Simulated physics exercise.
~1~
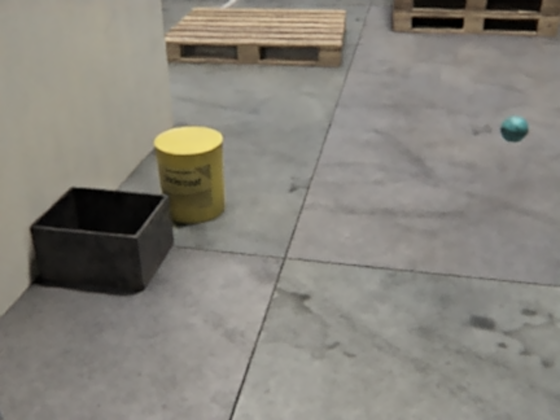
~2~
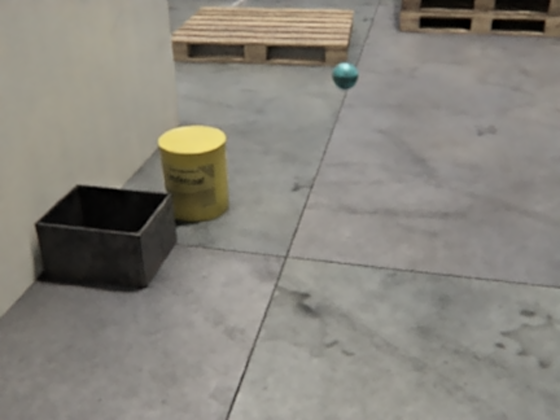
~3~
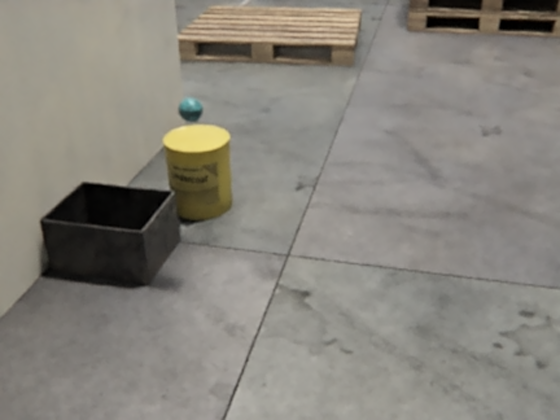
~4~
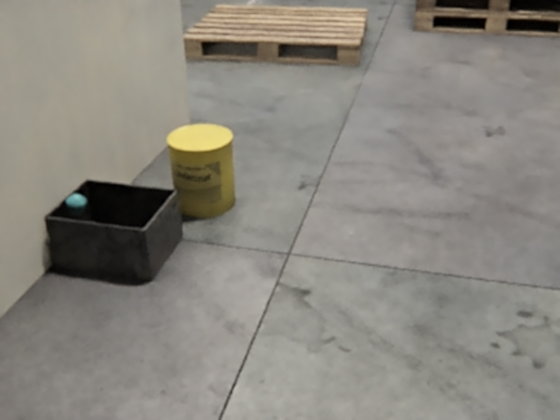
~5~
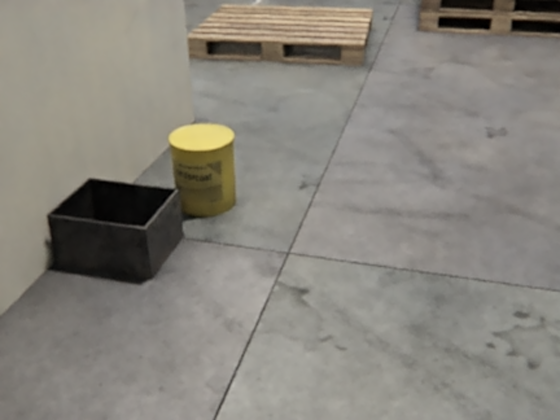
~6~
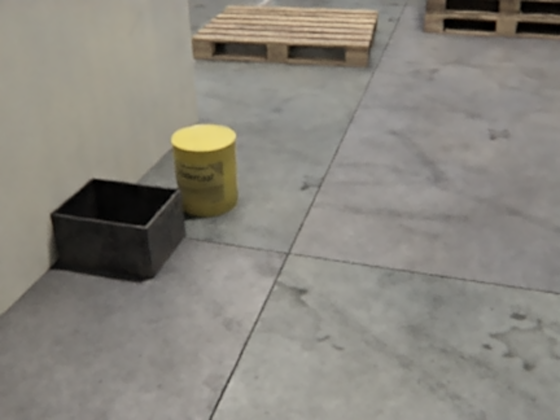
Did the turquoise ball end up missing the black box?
No, it did not miss. The ball dropped into the black box and stayed in there, out of sight.
